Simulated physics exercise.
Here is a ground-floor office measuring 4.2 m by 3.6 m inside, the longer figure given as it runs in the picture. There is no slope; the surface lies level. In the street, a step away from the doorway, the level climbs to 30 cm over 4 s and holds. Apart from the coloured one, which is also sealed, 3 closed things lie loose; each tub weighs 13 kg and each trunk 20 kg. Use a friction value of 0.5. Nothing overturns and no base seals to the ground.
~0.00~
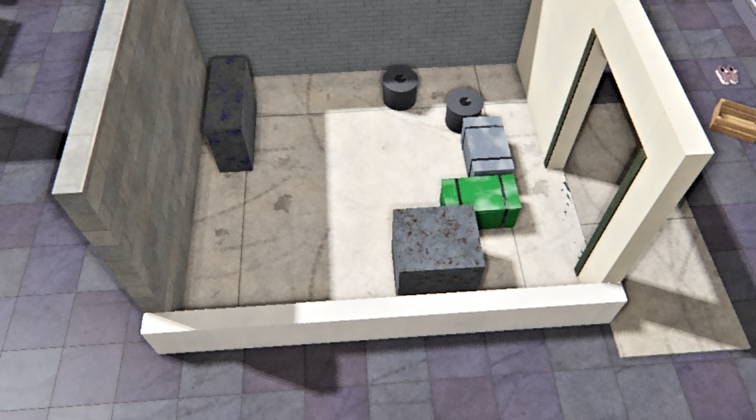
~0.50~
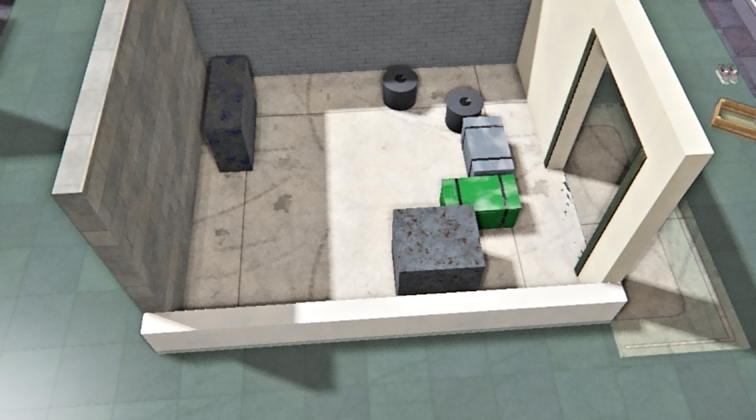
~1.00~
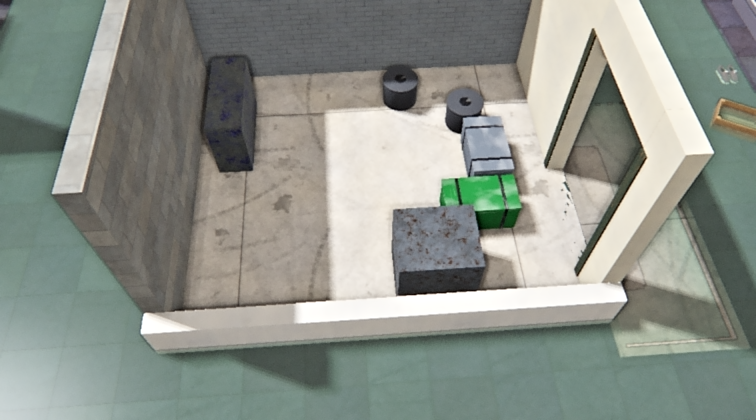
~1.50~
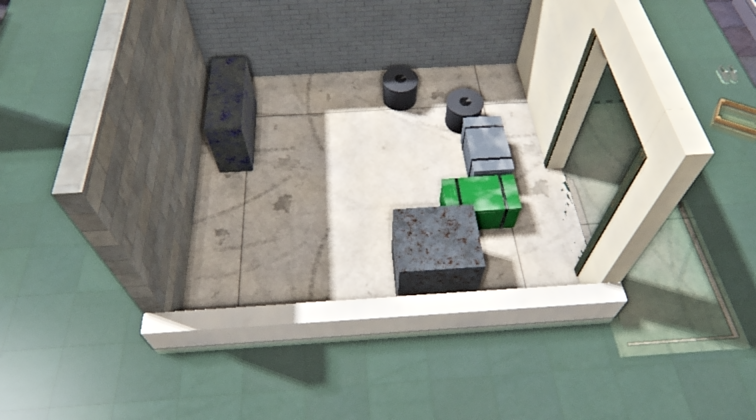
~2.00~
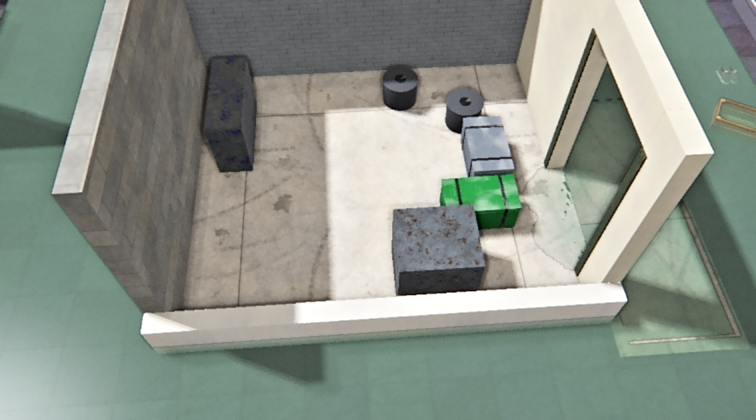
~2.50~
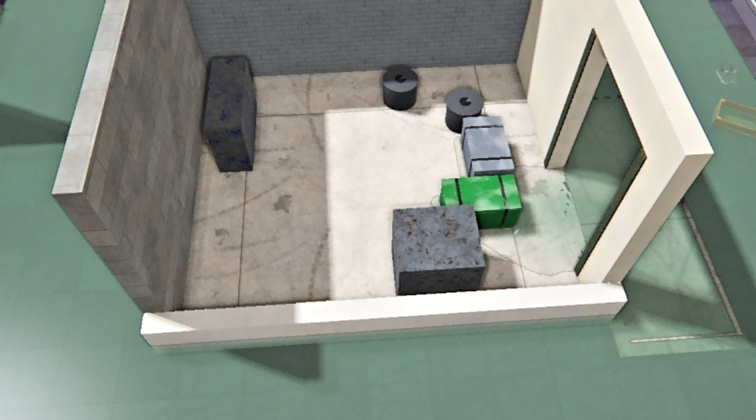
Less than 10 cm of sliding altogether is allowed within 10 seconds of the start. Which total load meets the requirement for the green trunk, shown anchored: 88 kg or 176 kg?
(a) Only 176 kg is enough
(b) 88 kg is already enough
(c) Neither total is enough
Only 176 kg is enough (a).
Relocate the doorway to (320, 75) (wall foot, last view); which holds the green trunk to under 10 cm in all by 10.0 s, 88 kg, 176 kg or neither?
If so, then the first option suffices.
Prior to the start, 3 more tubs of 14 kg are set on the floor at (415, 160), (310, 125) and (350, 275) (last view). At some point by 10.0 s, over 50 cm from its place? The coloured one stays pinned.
In that order: Past it, past it, short of it.
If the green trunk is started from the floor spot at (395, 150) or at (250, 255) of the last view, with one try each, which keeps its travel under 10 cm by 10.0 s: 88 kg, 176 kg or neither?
Any load; any load.
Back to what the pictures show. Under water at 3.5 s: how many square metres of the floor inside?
Roughly 3.0 m2 of it is wet.
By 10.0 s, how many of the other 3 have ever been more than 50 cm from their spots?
3.
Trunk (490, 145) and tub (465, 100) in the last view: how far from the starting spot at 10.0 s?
Respectively 200 and 250 centimetres.
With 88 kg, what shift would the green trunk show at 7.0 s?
It would be some 60 cm from its spot.
After 3.5 s the green trunk would be 0 cm from its start with 88 kg and 0 cm from its start with 176 kg; 8 cm of water round it then.
After 4.5 s the green trunk would be 0 cm from its start with 88 kg and 0 cm from its start with 176 kg; 10 cm of water round it then.
After 7.0 s the green trunk would be 62 cm from its start with 88 kg and 0 cm from its start with 176 kg; 14 cm of water round it then.
After 10.0 s the green trunk would be 103 cm from its start with 88 kg and 0 cm from its start with 176 kg; 13 cm of water round it then.
